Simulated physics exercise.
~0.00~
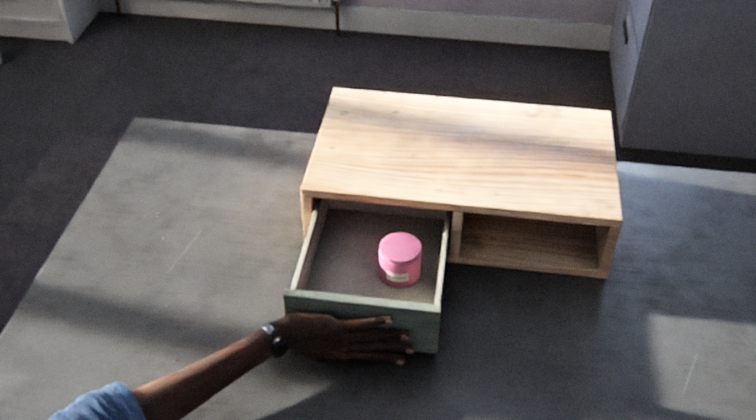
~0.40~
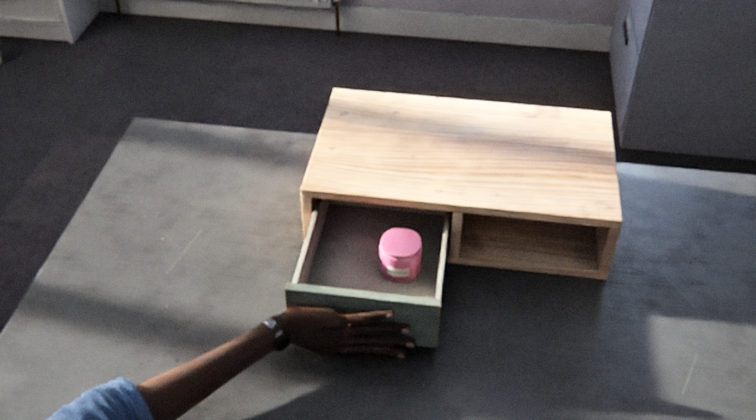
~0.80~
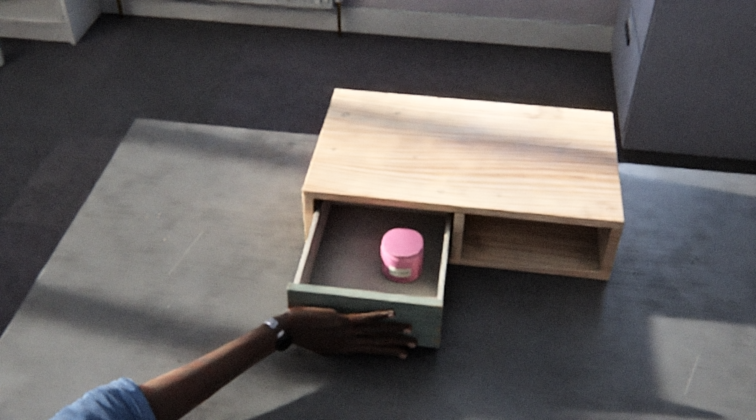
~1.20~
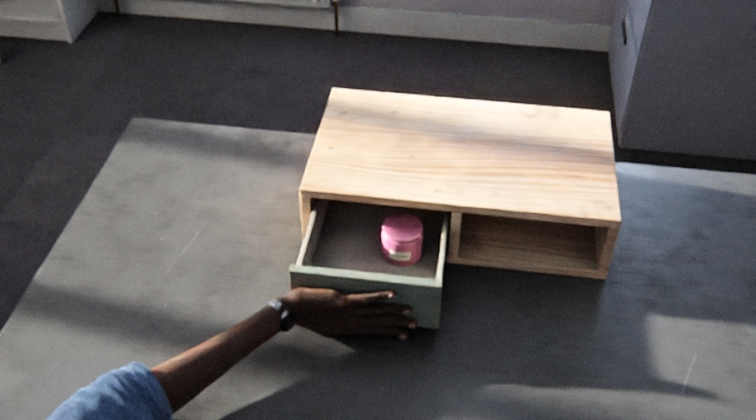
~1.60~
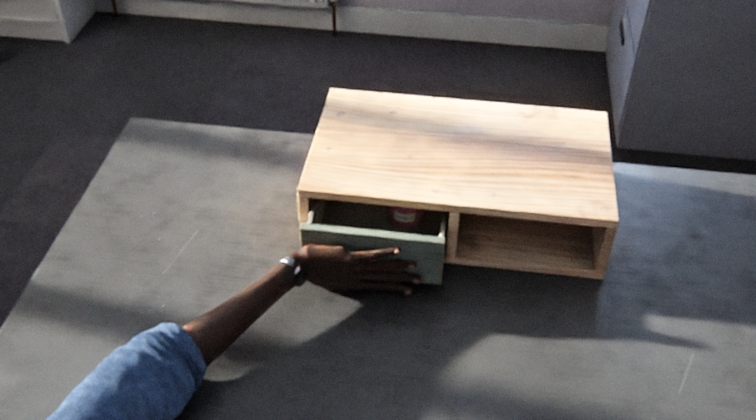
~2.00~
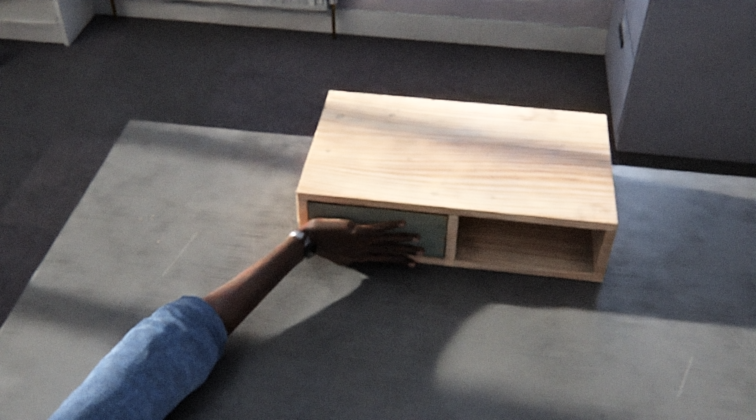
A hand pushes a drawer holding a pink jar fully into a wooden chest.
